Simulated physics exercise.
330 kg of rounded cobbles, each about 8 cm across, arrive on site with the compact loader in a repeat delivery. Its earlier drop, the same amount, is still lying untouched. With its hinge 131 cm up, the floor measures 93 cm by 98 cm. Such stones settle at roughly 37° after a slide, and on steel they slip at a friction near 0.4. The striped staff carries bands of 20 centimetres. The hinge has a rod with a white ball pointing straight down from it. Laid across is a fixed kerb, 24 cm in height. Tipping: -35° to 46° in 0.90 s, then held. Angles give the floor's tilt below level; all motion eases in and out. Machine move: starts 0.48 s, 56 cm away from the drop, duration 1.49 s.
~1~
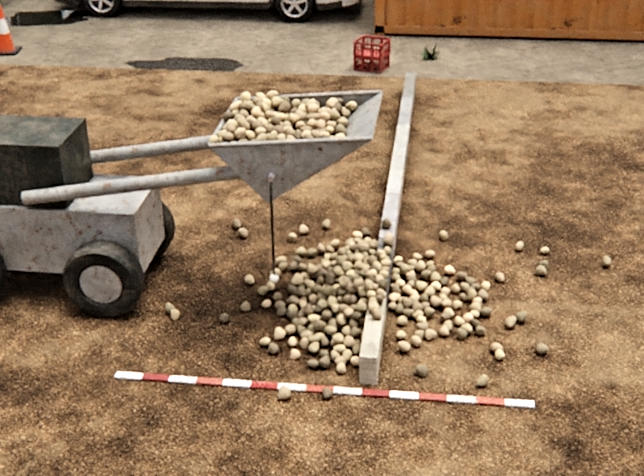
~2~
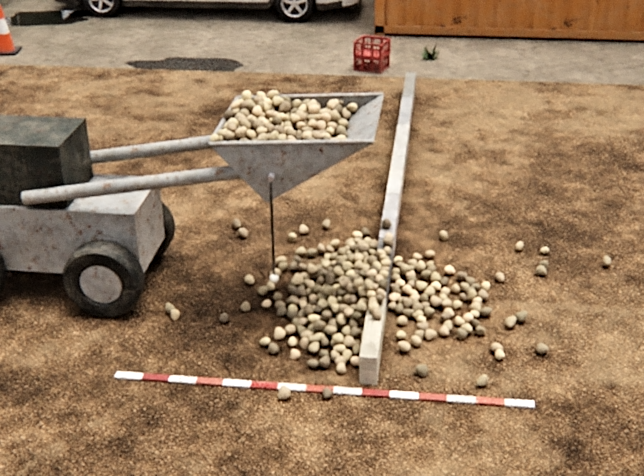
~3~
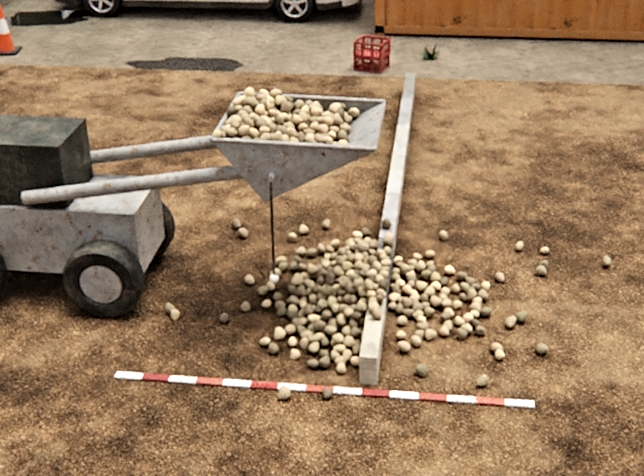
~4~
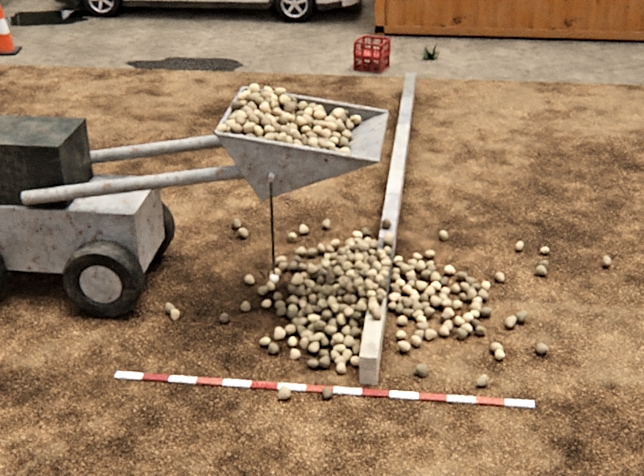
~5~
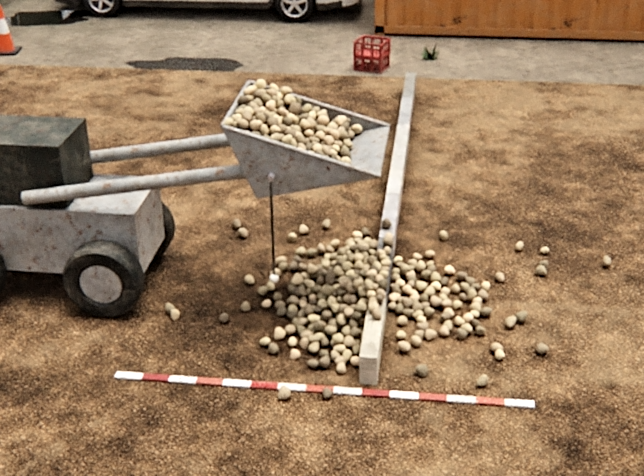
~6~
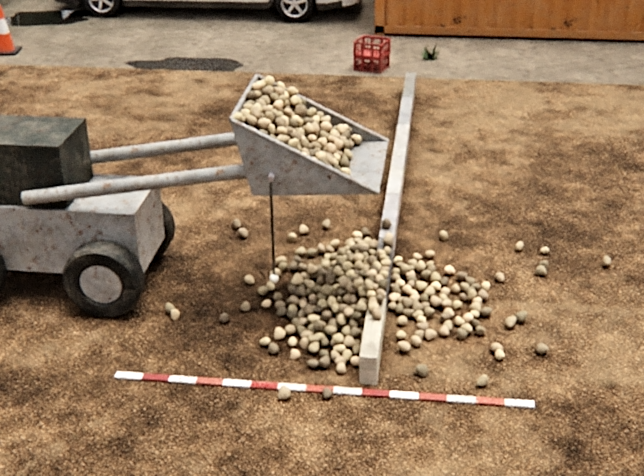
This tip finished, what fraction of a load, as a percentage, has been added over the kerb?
About 19 per cent of a load.
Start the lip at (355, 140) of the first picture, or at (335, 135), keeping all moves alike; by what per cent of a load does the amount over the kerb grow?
Near 5 per cent from the first place, 0 from the second.
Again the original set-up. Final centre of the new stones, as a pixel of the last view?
I'd say close to (342, 282).
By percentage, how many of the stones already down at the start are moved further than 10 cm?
I'd say roughly 20 per cent of them.
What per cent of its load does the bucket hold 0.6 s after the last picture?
Around 45 per cent of the load is still inside.
Then, 0.3 s after the last picture the floor is at 34°; in per cent of one load, 100 in the bucket, 80 on this side of the kerb, 22 over the kerb; the foremost stones are at (542, 283).
Then, 0.6 s after the last picture the floor is at 46°; in per cent of one load, 46 in the bucket, 134 on this side of the kerb, 22 over the kerb; the foremost stones are at (542, 283).
Then, 2.0 s after the last picture the floor is at 46°; in per cent of one load, 0 in the bucket, 161 on this side of the kerb, 41 over the kerb; the foremost stones are at (609, 283).
Then, 4.6 s after the last picture the floor is at 46°; in per cent of one load, 0 in the bucket, 161 on this side of the kerb, 41 over the kerb; the foremost stones are at (615, 284). Net gain over the kerb, 19.
